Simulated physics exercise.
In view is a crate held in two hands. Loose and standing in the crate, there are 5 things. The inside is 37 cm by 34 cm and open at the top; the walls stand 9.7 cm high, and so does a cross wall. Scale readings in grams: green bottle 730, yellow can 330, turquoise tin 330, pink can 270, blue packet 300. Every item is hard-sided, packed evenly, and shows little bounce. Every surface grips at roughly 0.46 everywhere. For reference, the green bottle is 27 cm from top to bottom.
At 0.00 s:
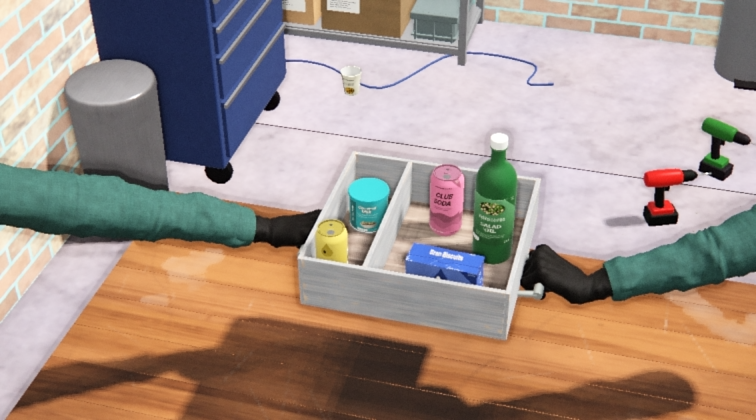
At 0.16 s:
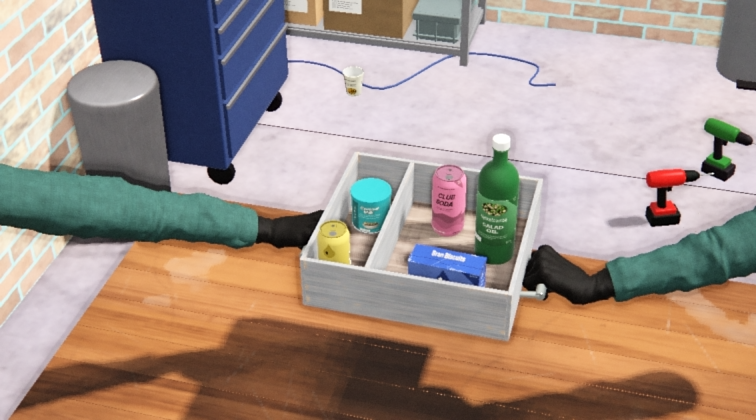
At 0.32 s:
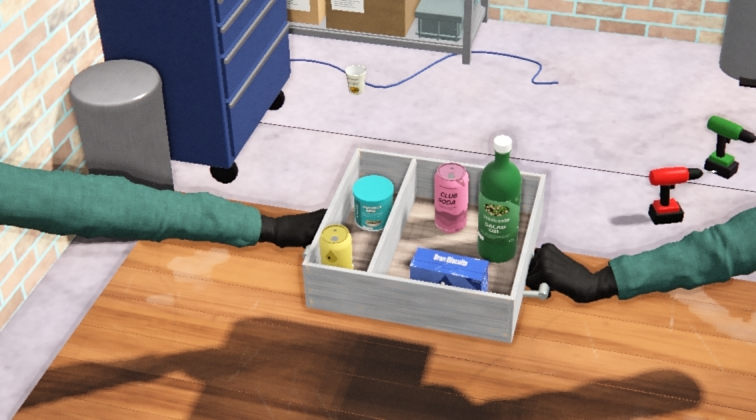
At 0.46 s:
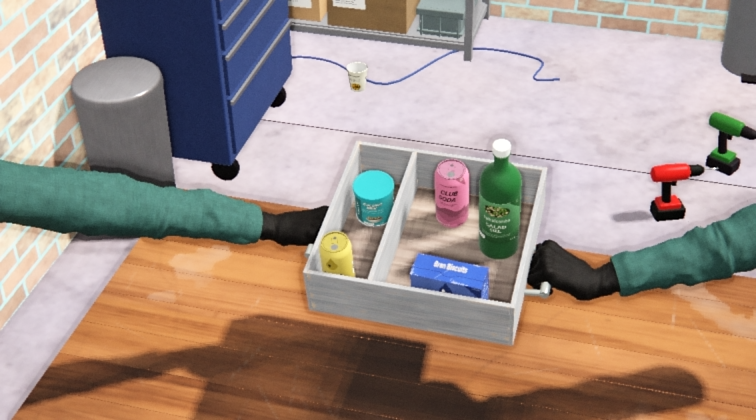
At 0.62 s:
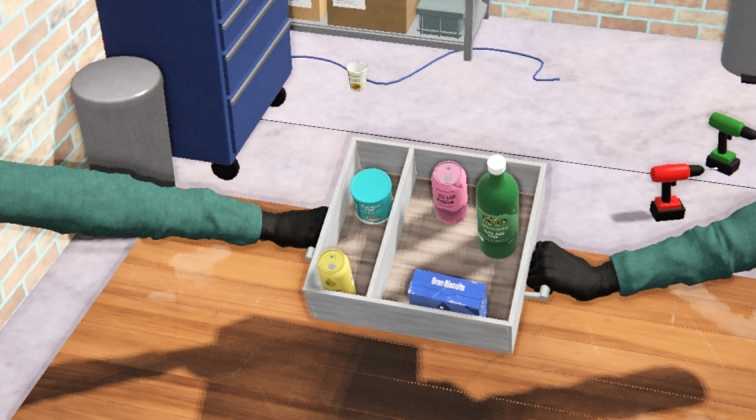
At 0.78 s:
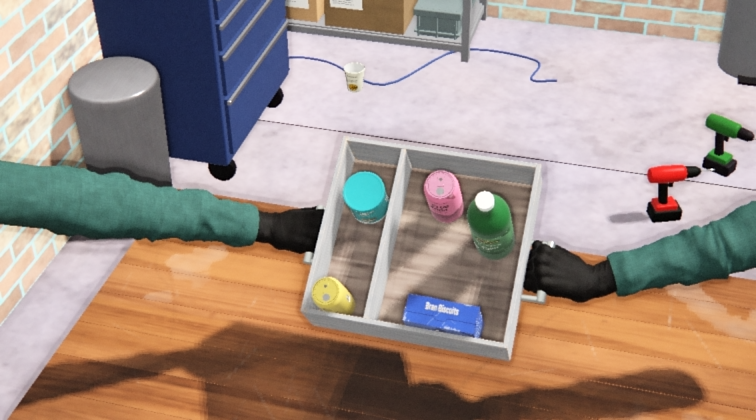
In a workshop, two gloved hands steadily tilt a divided crate of containers toward the near side.
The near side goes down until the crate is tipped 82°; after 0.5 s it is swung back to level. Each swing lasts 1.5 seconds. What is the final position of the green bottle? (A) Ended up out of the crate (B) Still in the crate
B.
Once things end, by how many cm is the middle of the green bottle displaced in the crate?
Roughly 13 cm.
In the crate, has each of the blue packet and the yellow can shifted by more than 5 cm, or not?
First the blue packet: It stays in position; then the yellow can: It stays in position.
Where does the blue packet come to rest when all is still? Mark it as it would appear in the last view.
It settles somewhere near (447, 282).
After 0.98 s, tip 54°, near side down; green bottle 40° off its base near (476, 308); turquoise tin moved 7 cm; pink can moved 7 cm.
After 2.48 s, tip 71°, near side down; green bottle 27° off its base near (474, 330); pink can moved 18 cm; turquoise tin moved 16 cm.
In the end (4.1 s), not toppled but over 5 cm from the start, green bottle, turquoise tin and pink can; the other 2 under 5 cm from the start. In the last view, green bottle near (484, 233).
